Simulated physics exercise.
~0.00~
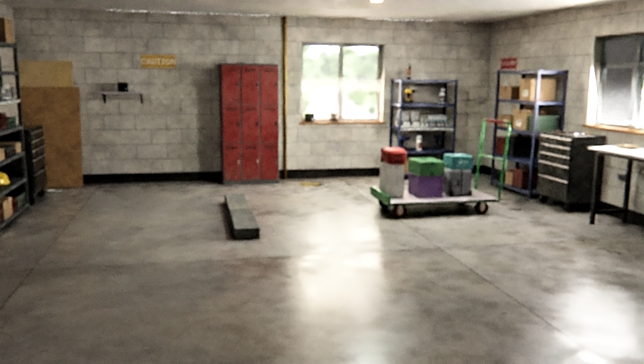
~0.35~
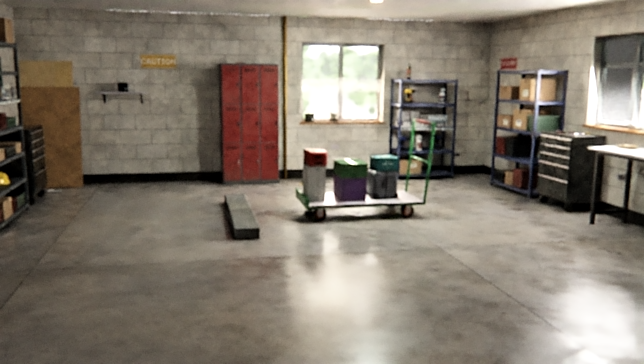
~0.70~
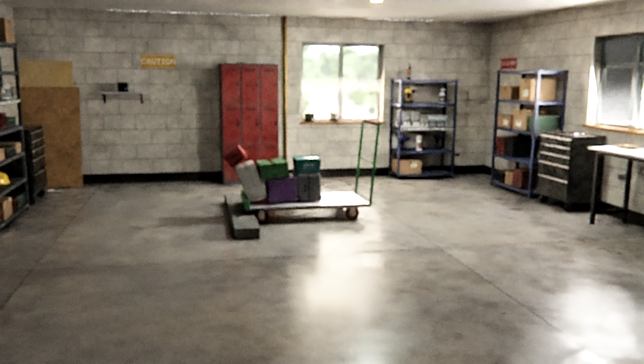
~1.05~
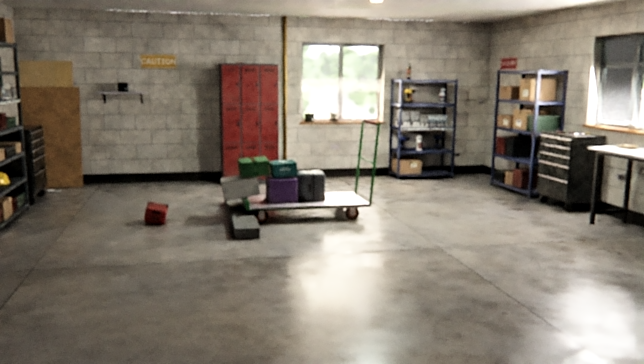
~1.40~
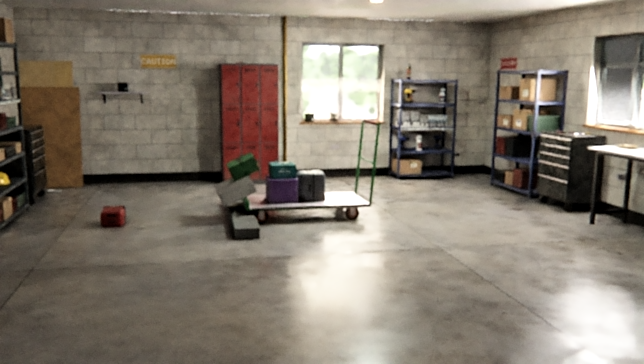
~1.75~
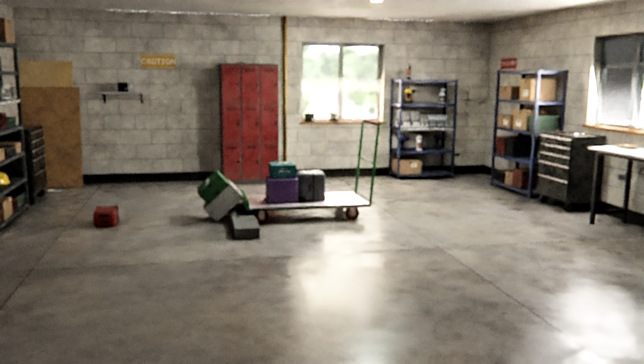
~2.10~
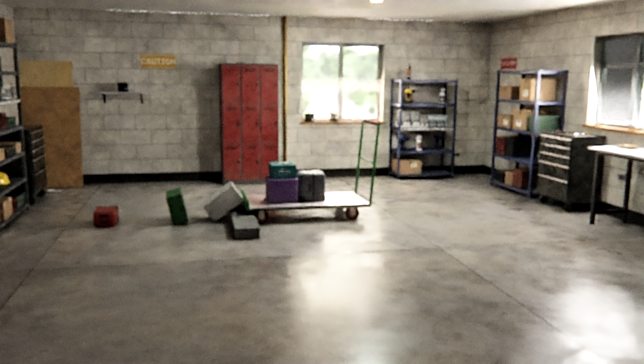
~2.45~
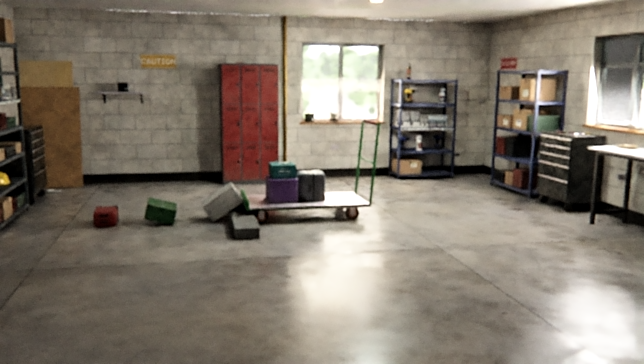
The clip shows a loaded cart rolling left across a workshop floor and stopping at a low kerb, where a red case, a white parcel and a green parcel tumble off to the left, while the teal, purple and grey pieces remain on the deck.
